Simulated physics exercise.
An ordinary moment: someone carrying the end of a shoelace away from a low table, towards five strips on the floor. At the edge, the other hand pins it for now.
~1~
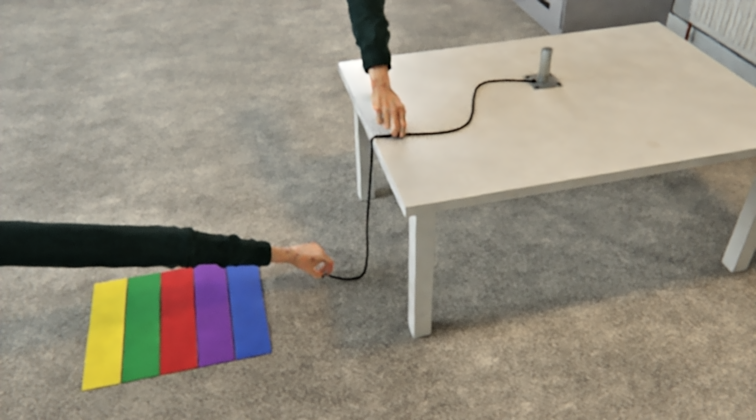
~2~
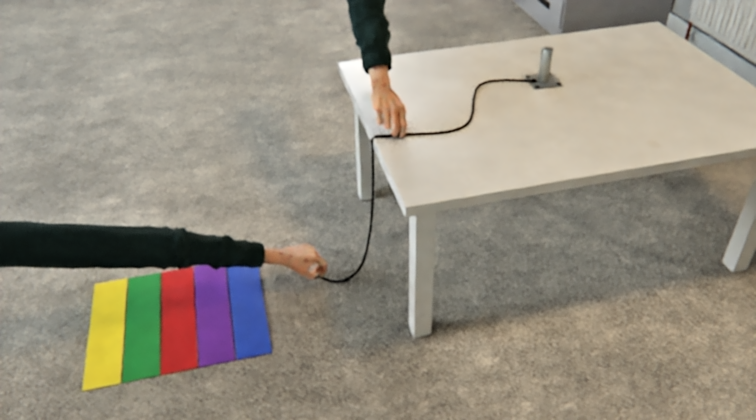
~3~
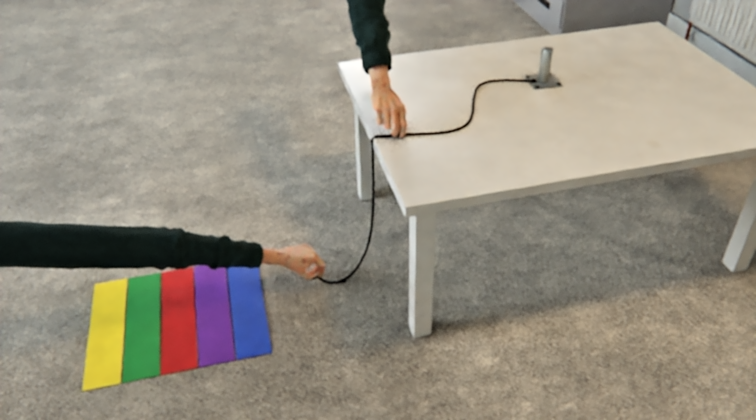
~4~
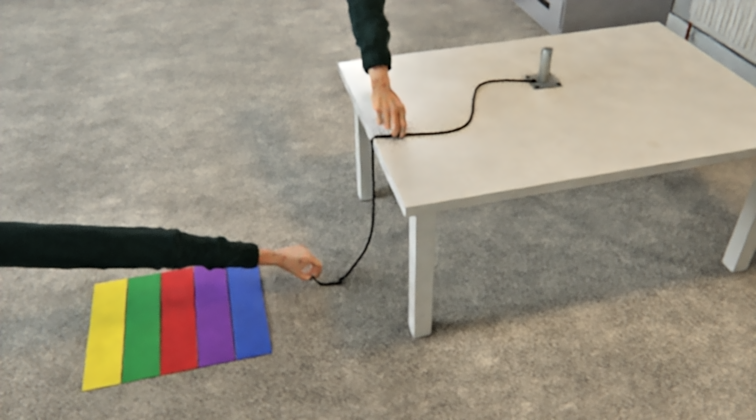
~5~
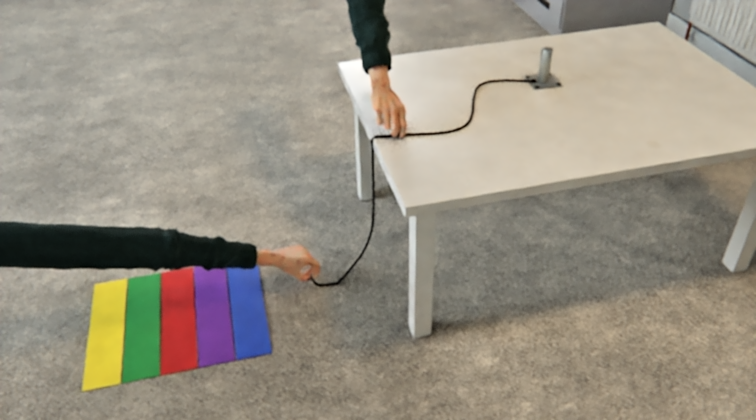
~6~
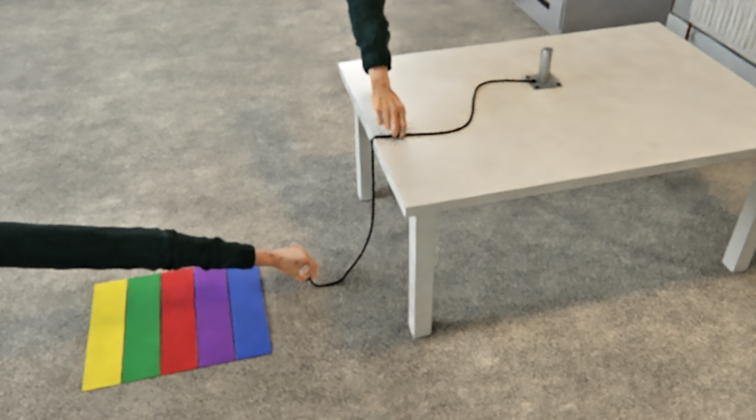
The clip shows one hand pinning a black cord at the edge of a low white table while another hand, holding the cord's end, moves slightly left near five coloured strips on the grey floor.
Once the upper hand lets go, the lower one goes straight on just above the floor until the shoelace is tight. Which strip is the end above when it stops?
The red one.
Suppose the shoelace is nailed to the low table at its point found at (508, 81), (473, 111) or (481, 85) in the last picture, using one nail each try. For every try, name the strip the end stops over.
The end stops at red, then purple, then red.
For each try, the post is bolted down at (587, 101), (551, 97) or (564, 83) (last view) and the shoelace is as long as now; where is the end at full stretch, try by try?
Try by try: (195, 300), (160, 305) and (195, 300).
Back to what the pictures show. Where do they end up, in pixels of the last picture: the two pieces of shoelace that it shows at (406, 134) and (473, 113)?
(361, 141) and (437, 111).
A little later, end near (226, 293); over purple.
Next, end near (193, 299); over red.
When it is tight, end near (173, 303); over red. The end stops over the red strip.
